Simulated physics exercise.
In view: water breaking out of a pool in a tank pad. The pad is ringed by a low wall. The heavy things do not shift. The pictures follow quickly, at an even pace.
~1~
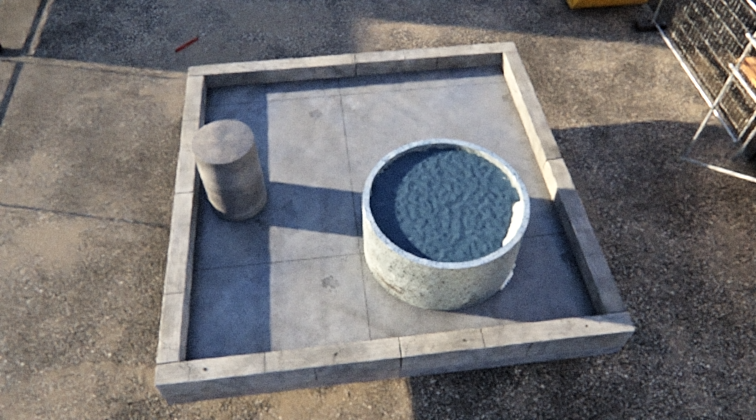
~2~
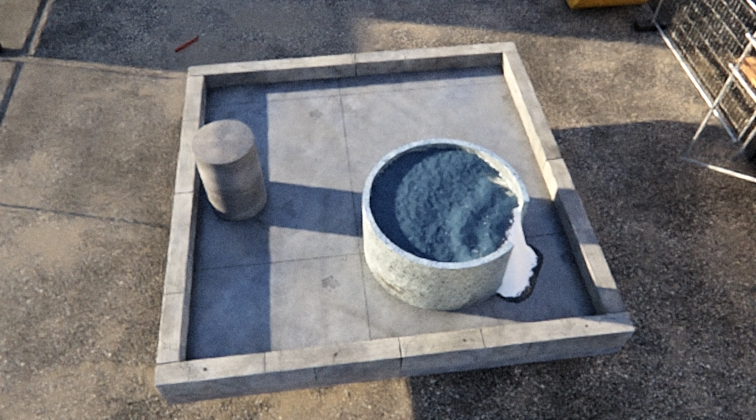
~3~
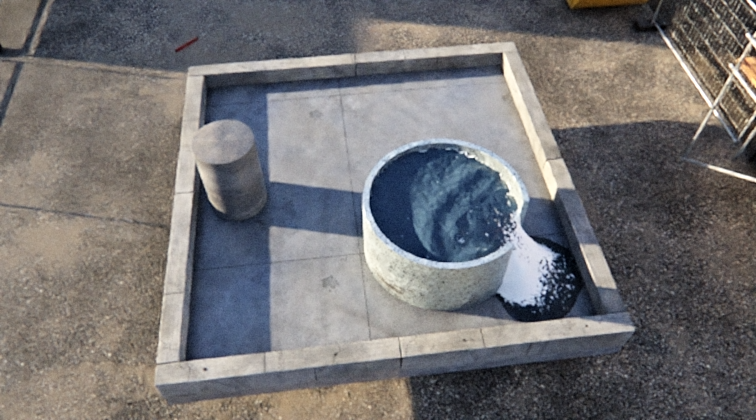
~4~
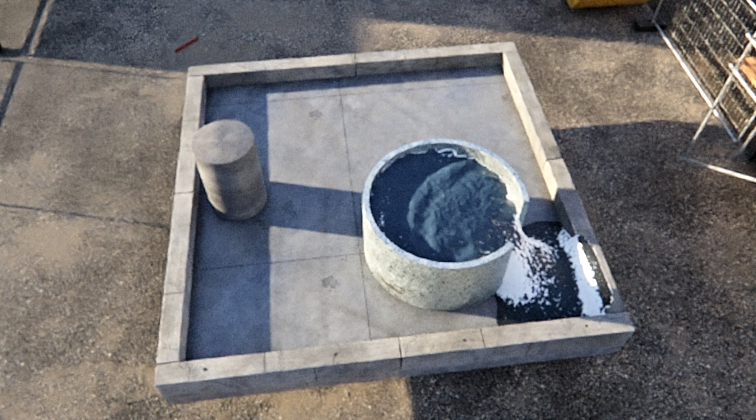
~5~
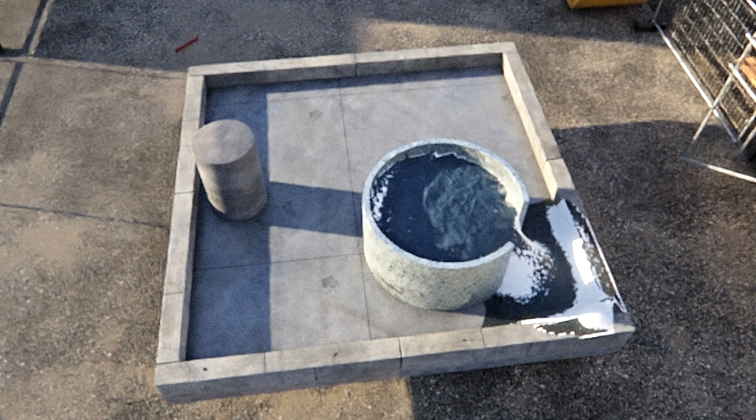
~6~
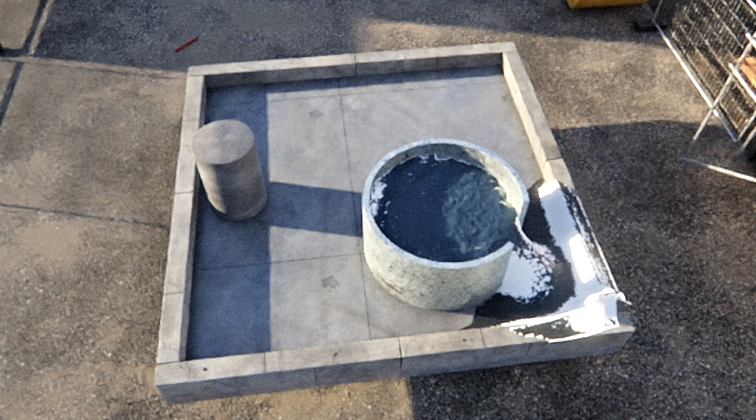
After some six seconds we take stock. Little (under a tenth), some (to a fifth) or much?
Over the wall goes above a fifth.
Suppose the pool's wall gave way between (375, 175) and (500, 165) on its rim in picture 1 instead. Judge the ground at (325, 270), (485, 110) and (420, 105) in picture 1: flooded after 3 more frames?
In turn: Not flooded, flooded, awash.
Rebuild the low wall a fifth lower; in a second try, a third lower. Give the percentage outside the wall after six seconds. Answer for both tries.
About 34 and 42 per cent.
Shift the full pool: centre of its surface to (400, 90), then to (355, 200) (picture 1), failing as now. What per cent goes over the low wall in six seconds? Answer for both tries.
About 10 and 12 per cent.
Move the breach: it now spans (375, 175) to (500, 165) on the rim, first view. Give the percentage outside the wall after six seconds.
I make it 8 per cent.
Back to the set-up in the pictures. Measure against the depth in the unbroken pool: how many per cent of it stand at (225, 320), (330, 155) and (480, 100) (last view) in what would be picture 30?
In that order: 8, 0 and 4 per cent.
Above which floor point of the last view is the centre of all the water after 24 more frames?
I would point to (434, 228).
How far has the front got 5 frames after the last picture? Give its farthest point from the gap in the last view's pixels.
Near (515, 112).
A moment on, water covers 15 % of the floor; the low wall has let 4 % over.
Next, water covers 20 % of the floor; the low wall has let 8 % over.
Then, water covers 45 % of the floor; the low wall has let 20 % over.
Later, water covers 60 % of the floor; the low wall has let 24 % over.
In the end, water covers 80 % of the floor; the low wall has let 24 % over.
